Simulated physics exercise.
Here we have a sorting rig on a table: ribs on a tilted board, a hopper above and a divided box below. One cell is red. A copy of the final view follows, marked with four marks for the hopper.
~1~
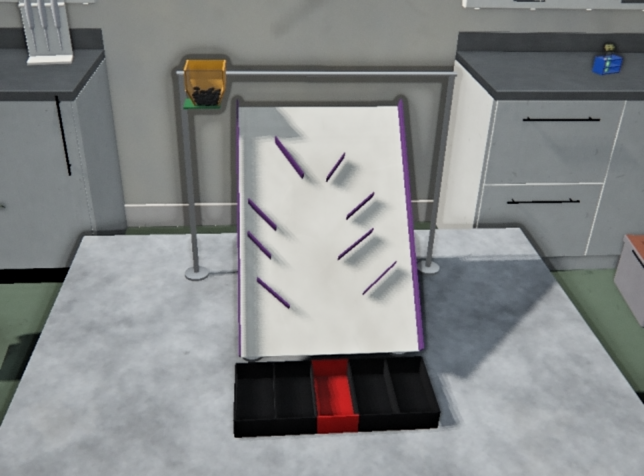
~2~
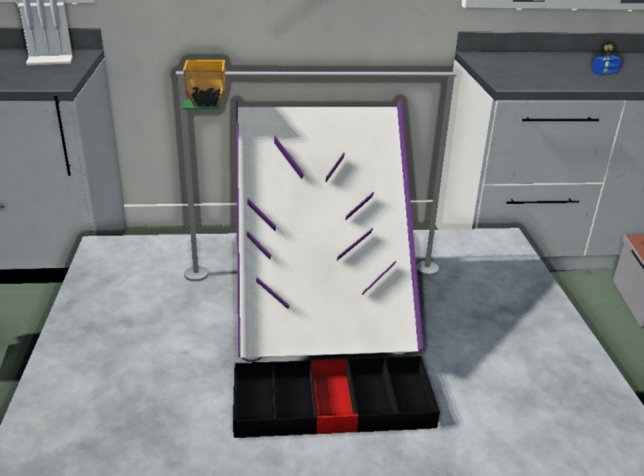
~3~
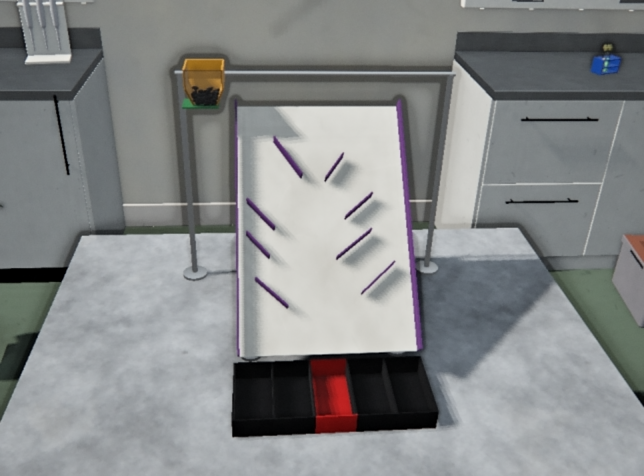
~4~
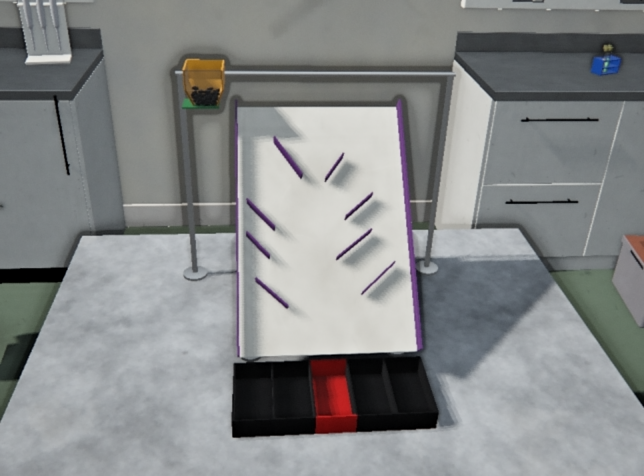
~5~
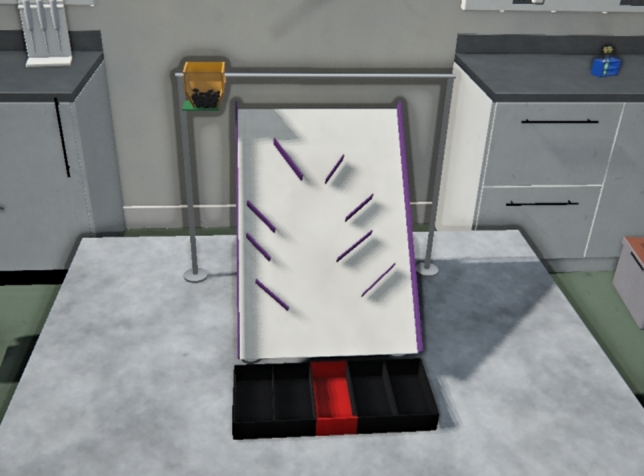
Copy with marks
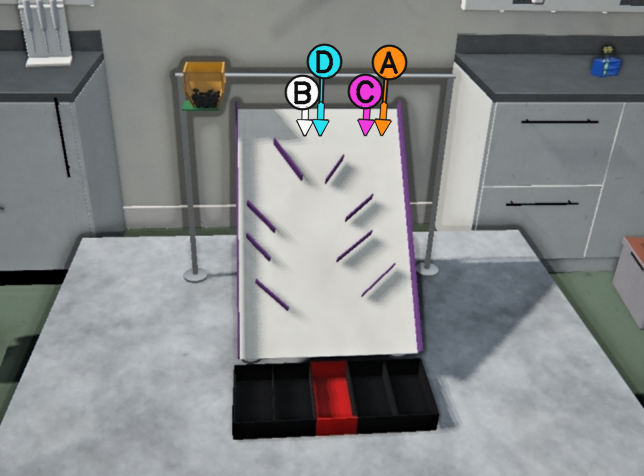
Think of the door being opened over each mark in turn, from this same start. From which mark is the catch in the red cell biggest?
Go for B.
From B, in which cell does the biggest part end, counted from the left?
It is the third one.
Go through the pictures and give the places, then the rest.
Hopper at (208, 100), black beans, door shut, in the first picture.
Ribs (275, 136) to (303, 174), (327, 177) to (344, 153), (248, 199) to (276, 227), in the second picture.
Ribs (346, 215) to (373, 192), (246, 231) to (269, 255), (338, 256) to (372, 228), in the third picture.
Ribs (256, 277) to (288, 306), (363, 292) to (395, 261), in the fourth picture.
Red cell at (337, 425), number 3 of 5 from the left, in the fifth picture.
On the marked copy, mark A meets the board at (382, 129); mark B meets the board at (304, 129); mark C meets the board at (365, 129); mark D meets the board at (320, 129).
With A, about a third in the red cell, about two thirds in other cells, a stray few held on the board, a stray few outside the box.
With B, about two thirds in the red cell, about a quarter in other cells, a small part outside the box.
With C, about a quarter in the red cell, about two thirds in other cells.
With D, about half in the red cell, about a third in other cells, a small part outside the box.
